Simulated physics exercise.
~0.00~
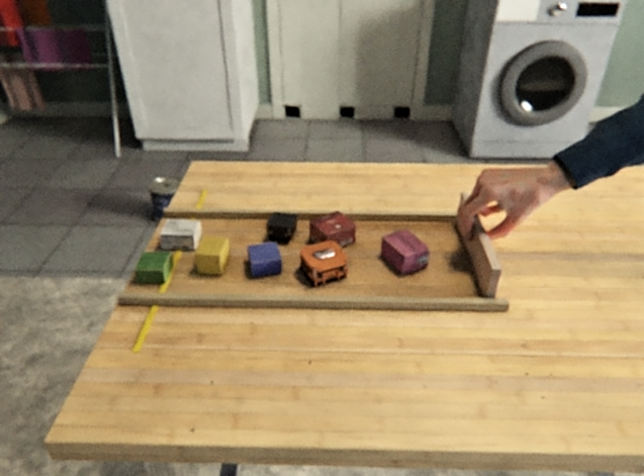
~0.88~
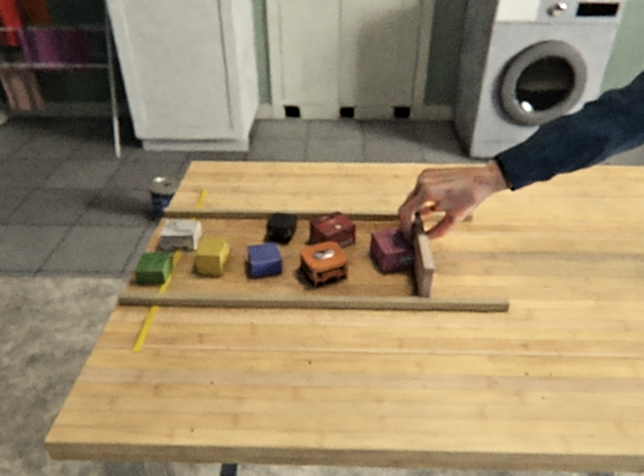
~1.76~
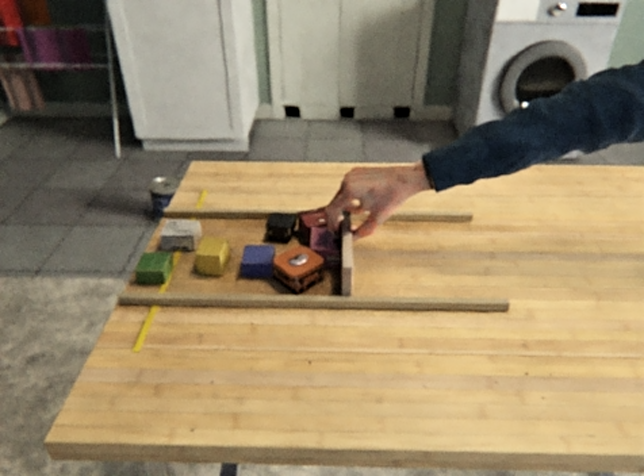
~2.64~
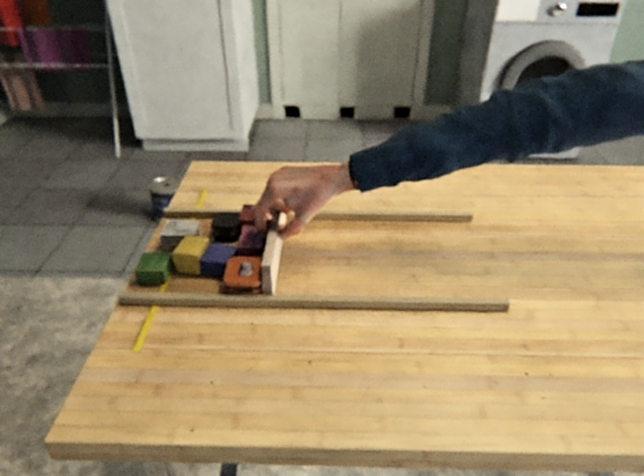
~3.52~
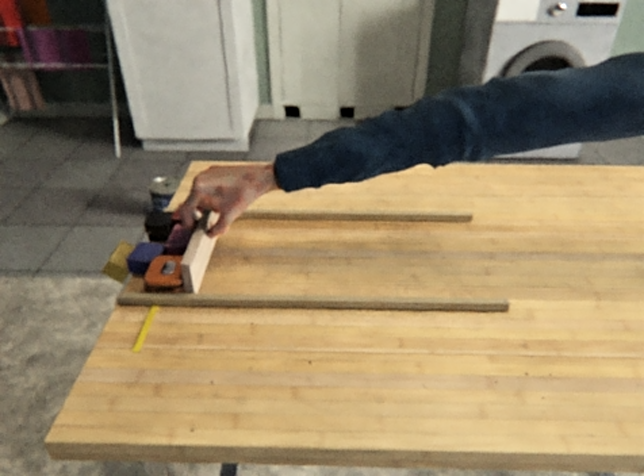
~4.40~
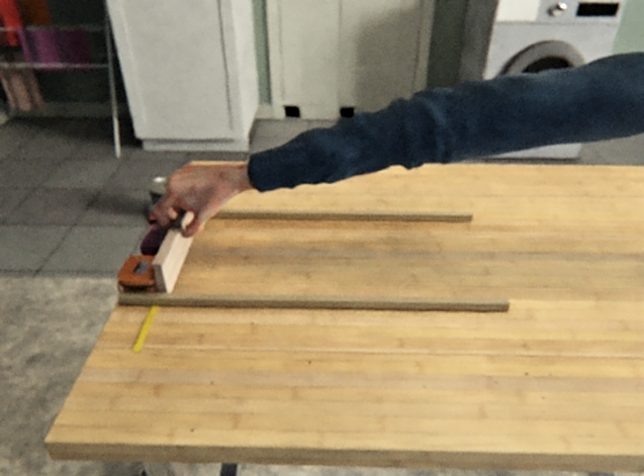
A hand in a dark blue sleeve holds a small wooden board upright at the right end of a lane between two wooden strips on a pale tabletop, seen from a raised, still viewpoint, with a washing machine behind. Green, white, yellow, blue, black, dark red, orange and purple pieces lie scattered to its left. The board slides left, gathering the purple piece, then the orange and dark red ones. The bunched pieces push the others past the yellow tape and over the left edge. Finally, only the orange and purple pieces remain visible against the board.
